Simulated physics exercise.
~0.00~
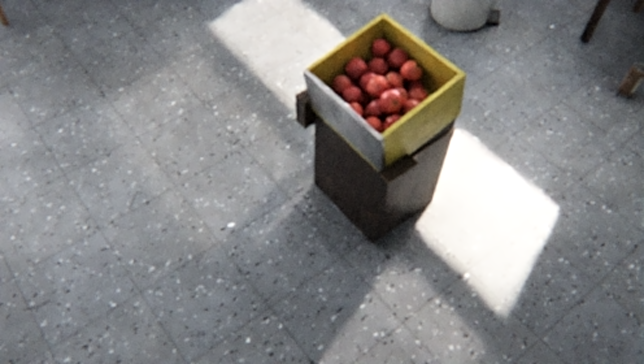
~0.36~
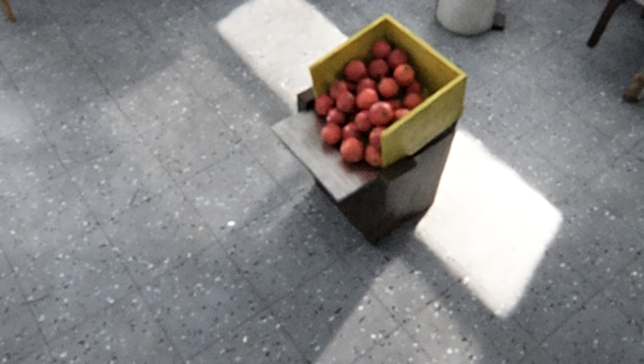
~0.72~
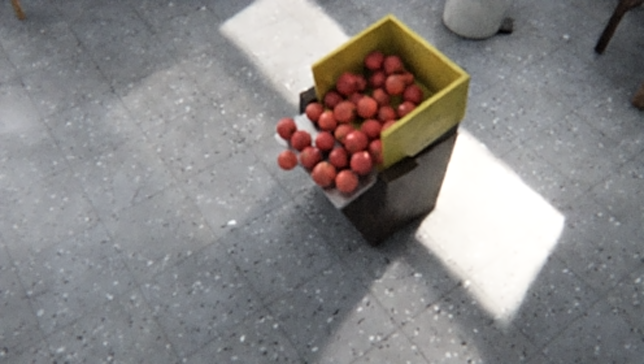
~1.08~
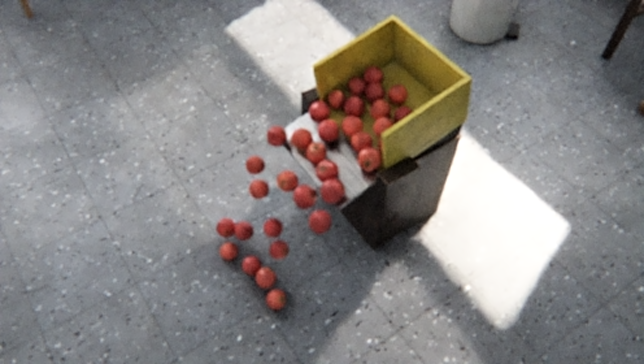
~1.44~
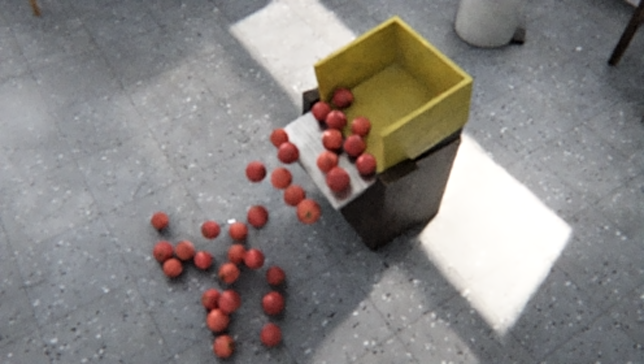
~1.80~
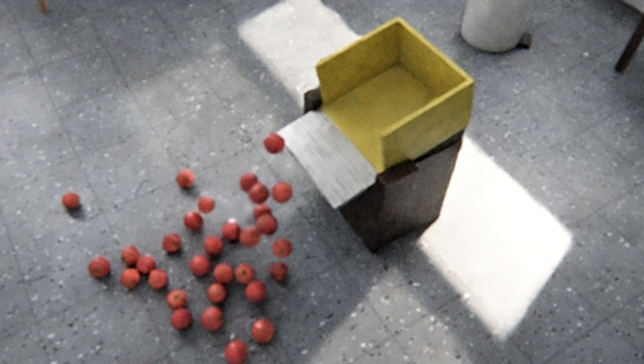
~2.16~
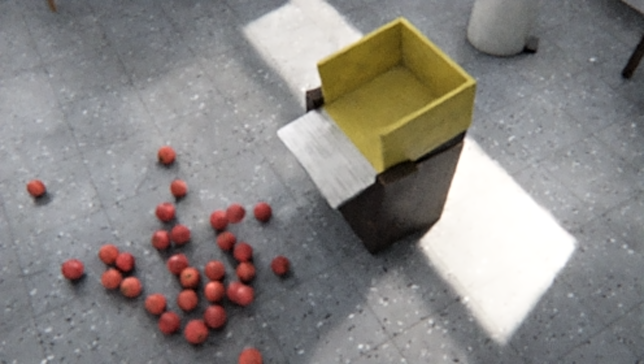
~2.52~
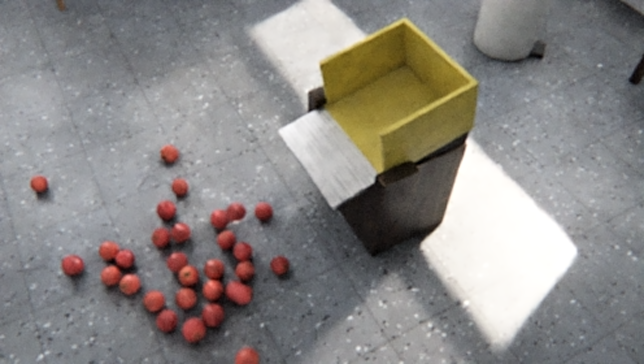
Red tomatoes spilling leftward from a yellow chute as its front flap swings open, scattering across the speckled floor and settling, leaving it empty.
